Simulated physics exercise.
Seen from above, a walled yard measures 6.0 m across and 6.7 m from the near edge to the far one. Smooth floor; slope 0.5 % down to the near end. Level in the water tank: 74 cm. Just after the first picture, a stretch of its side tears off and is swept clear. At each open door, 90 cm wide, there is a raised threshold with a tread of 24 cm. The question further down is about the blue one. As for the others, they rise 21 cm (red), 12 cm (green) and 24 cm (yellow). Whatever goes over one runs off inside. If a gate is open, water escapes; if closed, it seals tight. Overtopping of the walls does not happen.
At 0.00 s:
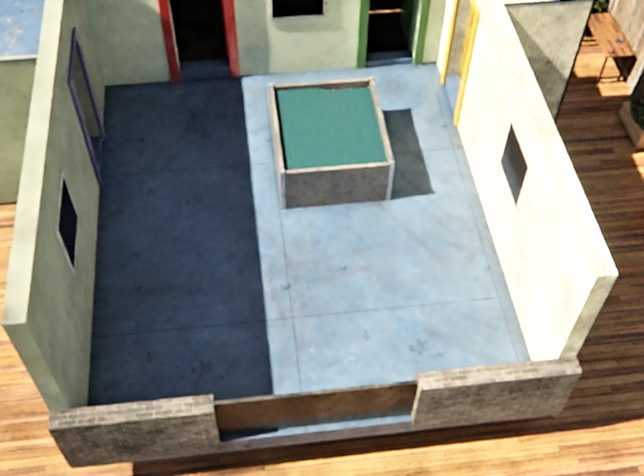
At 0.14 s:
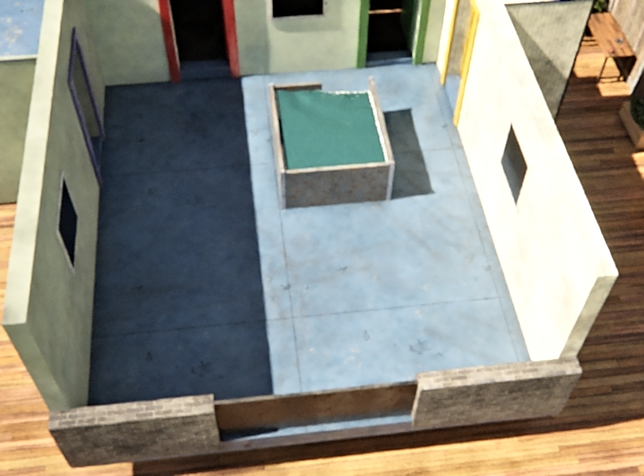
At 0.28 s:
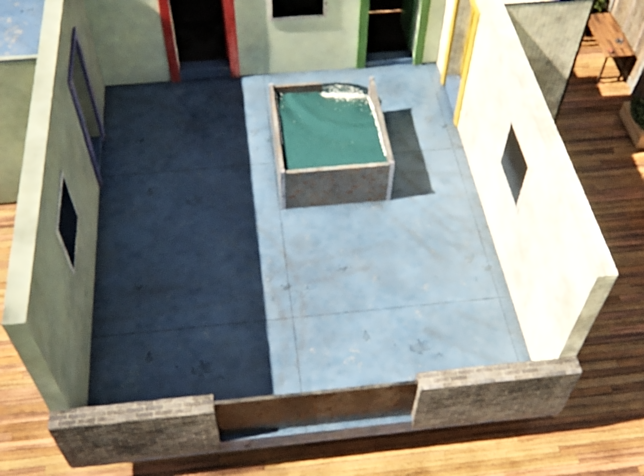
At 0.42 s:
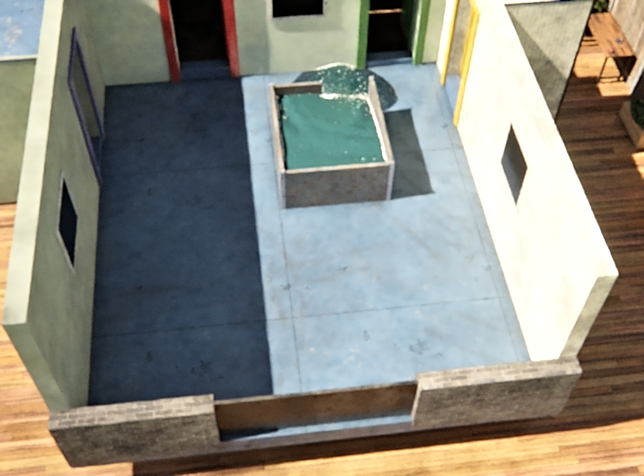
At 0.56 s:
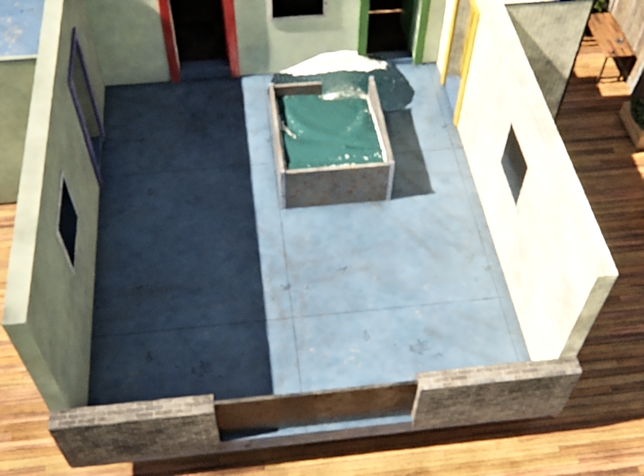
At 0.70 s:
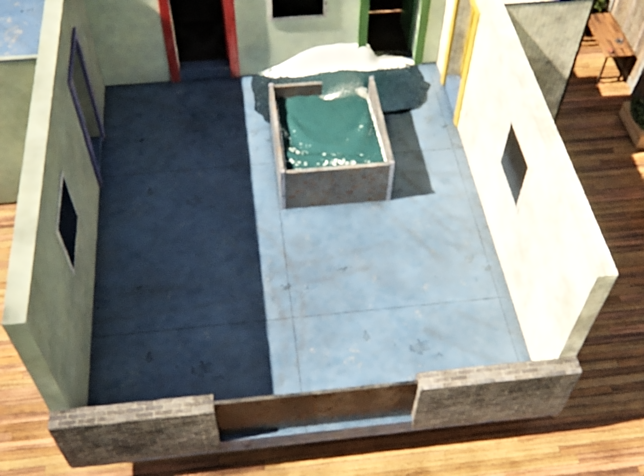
A square tank of green water stands toward the back of a pale-walled yard with a blue floor, seen from above by a camera that stays still. Red and green doorways open in the far wall, a blue frame is at left and a yellow one at right, with wooden boards outside. Water pours out over the tank's far side, foaming white, and spreads behind it to both sides while the surface inside churns and lowers.
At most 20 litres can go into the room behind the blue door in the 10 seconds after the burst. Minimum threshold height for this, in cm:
7.5 cm, roughly.
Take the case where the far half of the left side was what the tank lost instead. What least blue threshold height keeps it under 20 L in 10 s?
It should stand roughly 25 cm high.
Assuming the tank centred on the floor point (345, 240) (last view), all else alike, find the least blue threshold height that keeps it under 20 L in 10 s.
Then about 7.5 centimetres at the least.
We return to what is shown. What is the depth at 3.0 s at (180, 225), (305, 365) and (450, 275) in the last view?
About 0, 0 and 2 cm.
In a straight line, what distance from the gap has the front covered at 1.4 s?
Roughly 3.4 m from the gap.
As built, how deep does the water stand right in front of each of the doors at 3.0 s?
Depths in cm: Red 5, blue 14, green 22, yellow 16.
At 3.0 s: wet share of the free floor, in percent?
Wet share: Around 45 %.
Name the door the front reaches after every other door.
Door: Blue.
After 1.4 s water covers 10 % of the floor, deepest (52 cm) near (435, 63); it has not reached the blue door.
After 3.0 s water covers 45 % of the floor, deepest (30 cm) near (426, 64); 14 cm at the blue door, 0 litres in over its 12 cm threshold.
After 10.0 s water covers 95 % of the floor, deepest (10 cm) near (325, 413); 4 cm at the blue door, 2 litres in over its 12 cm threshold.
At the blue door as built, the water arrived by 2.5 s and peaked near 14 cm at 2.8 s.
Run again over the same 10 s with other heights there, 24 litres in over 7 cm, 9 litres over 9.5 cm. The limit of 20 litres is kept from about 7.5 cm up.
